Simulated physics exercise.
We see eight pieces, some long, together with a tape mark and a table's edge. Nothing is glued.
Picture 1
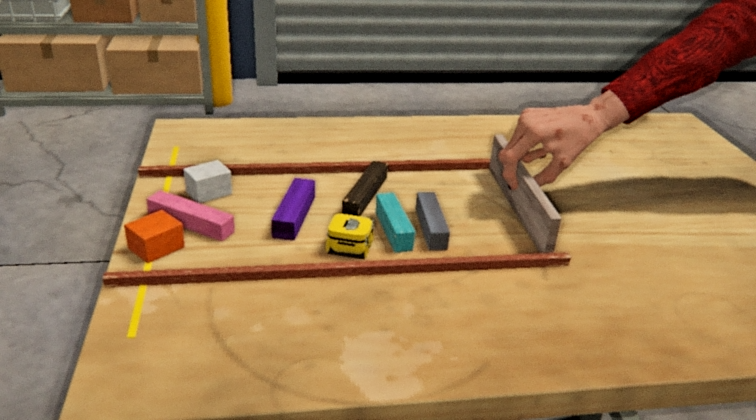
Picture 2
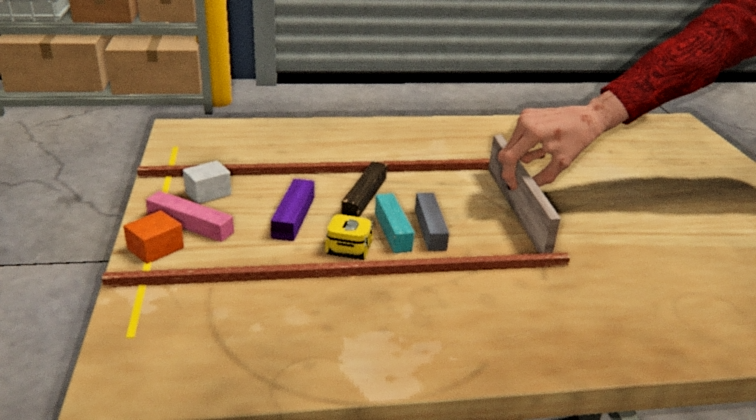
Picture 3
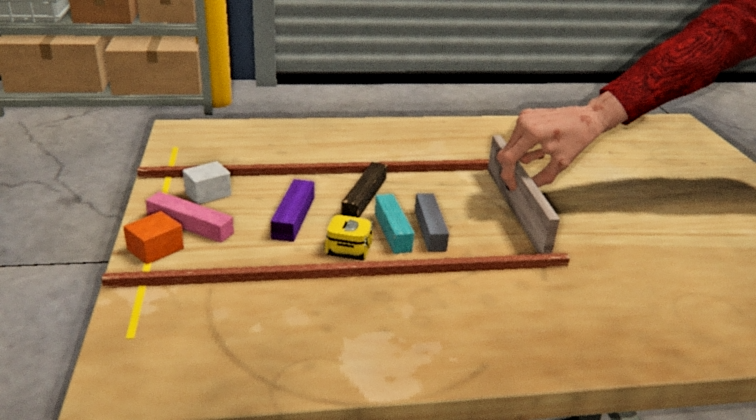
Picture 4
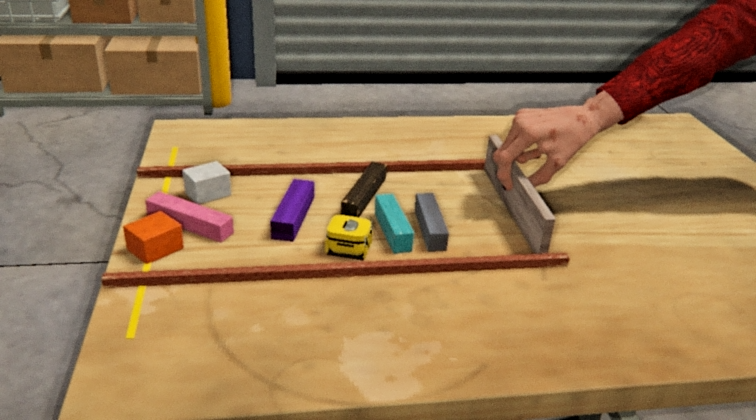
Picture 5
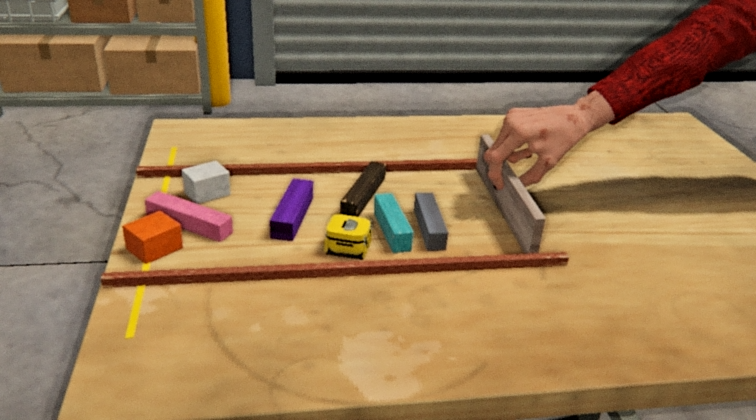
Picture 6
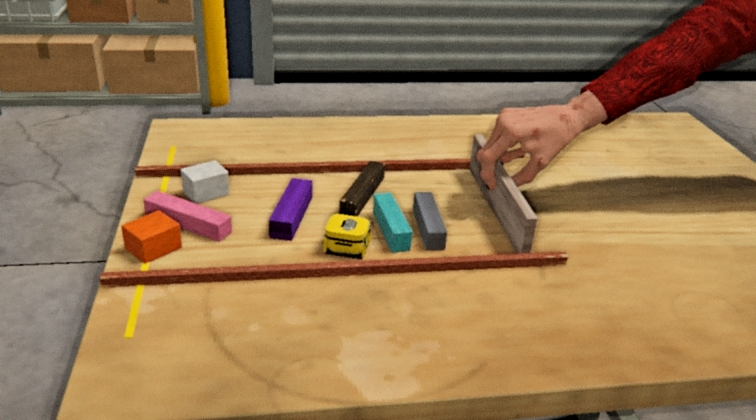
A hand slides a grey board slightly left between two rails toward several colourful blocks.
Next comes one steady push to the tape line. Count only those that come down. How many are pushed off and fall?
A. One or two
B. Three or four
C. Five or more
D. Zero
Five or more (C).
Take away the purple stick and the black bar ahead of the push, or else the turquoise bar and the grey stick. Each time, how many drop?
3 for the first case, 3 for the second.
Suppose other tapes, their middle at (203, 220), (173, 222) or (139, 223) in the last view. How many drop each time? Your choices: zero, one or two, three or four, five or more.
In that order: Just one or two; three or four; 5 or more.
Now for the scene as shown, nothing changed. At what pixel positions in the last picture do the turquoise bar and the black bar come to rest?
Around (116, 239) and around (139, 193).
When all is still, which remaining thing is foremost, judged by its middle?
Looking at the middles, it's the turquoise bar.
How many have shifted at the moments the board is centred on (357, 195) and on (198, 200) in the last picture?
One spot: 5. Other spot: 8.
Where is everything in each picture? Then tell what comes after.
The first frame shows orange block (155, 236); pink bar (190, 215); white block (208, 182); board (521, 191); tape (159, 222).
The second frame shows pink bar (190, 216); turquoise bar (393, 222).
The third frame shows white block (207, 183); purple stick (294, 209).
The fourth frame shows orange block (154, 237); board (516, 191).
The fifth frame shows pink bar (188, 216); black bar (364, 189).
The sixth frame shows orange block (152, 236); pink bar (187, 216); white block (205, 182); board (499, 191); tape (156, 222).
A little later, none off yet; orange block at rest near (152, 236); pink bar at rest near (187, 216); white block at rest near (205, 182).
Next, none off yet; orange block at rest near (152, 236); pink bar moving near (181, 216); white block at rest near (204, 181).
Later still, none off yet; orange block tilted well over near (88, 252); pink bar shifted about its own width near (121, 223); white block shifted about its own width near (162, 176).
When it is over, the number that fall off is five or more; down, yellow case, purple stick, white block, pink bar and orange block.
